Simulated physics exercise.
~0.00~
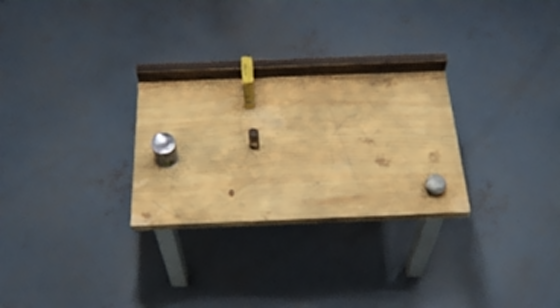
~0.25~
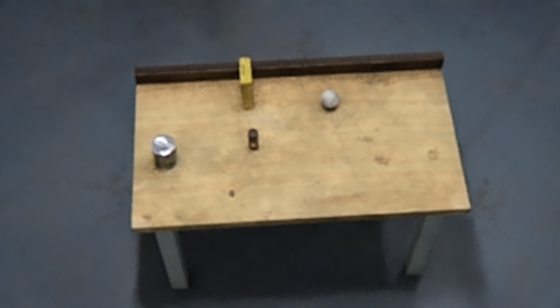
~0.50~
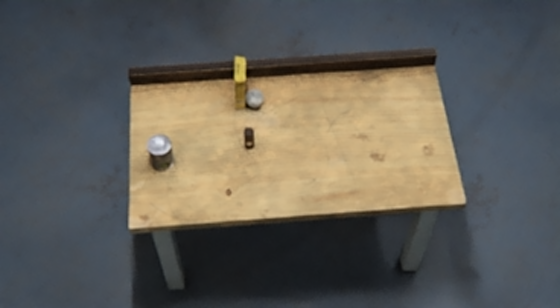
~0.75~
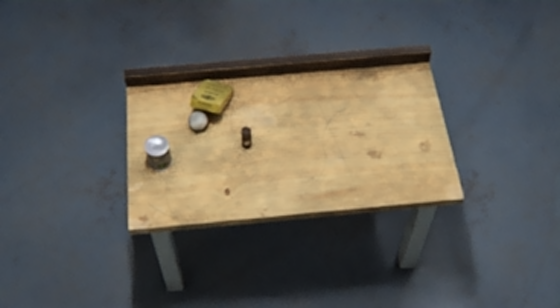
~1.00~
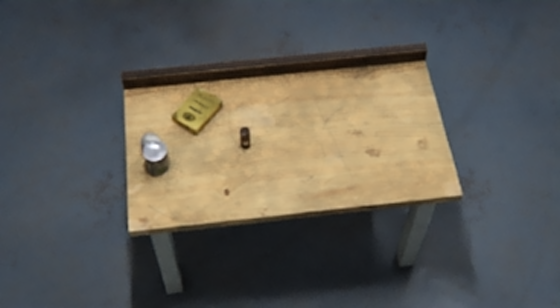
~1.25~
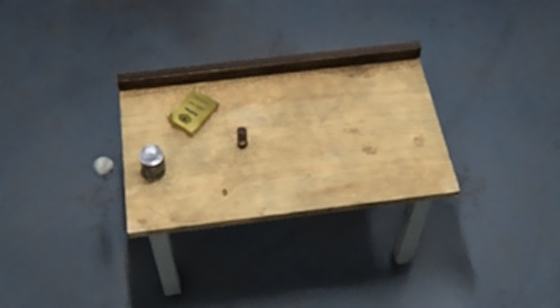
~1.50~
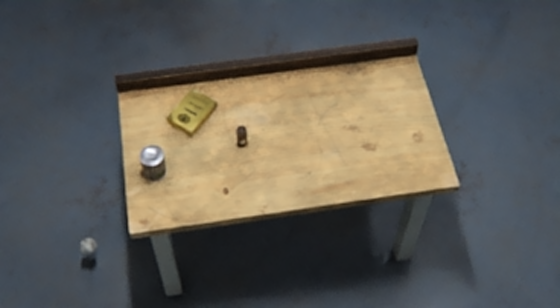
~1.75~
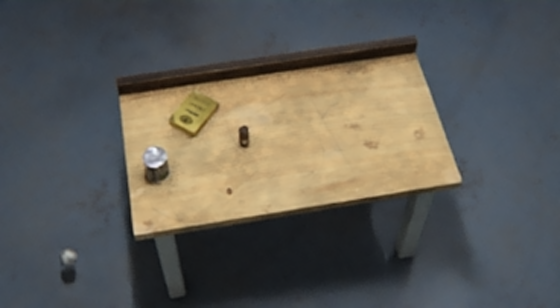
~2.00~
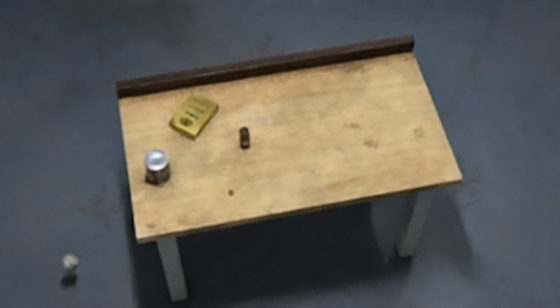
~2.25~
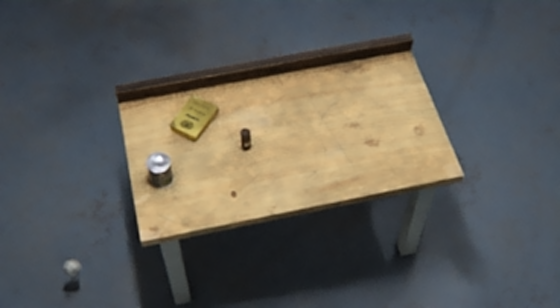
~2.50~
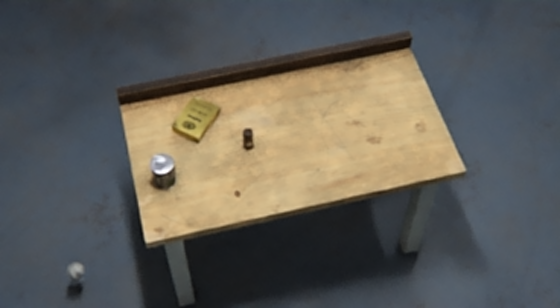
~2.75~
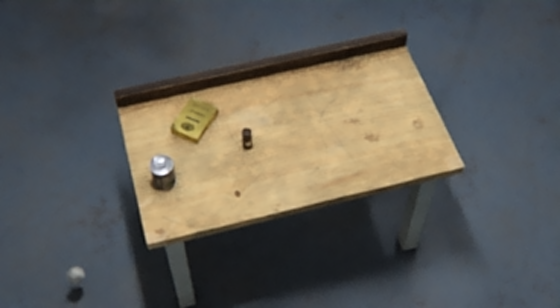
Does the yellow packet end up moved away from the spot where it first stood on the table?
Yes, the ball knocks it over and it ends lying on the table, to the left of and nearer the viewer than its first spot.
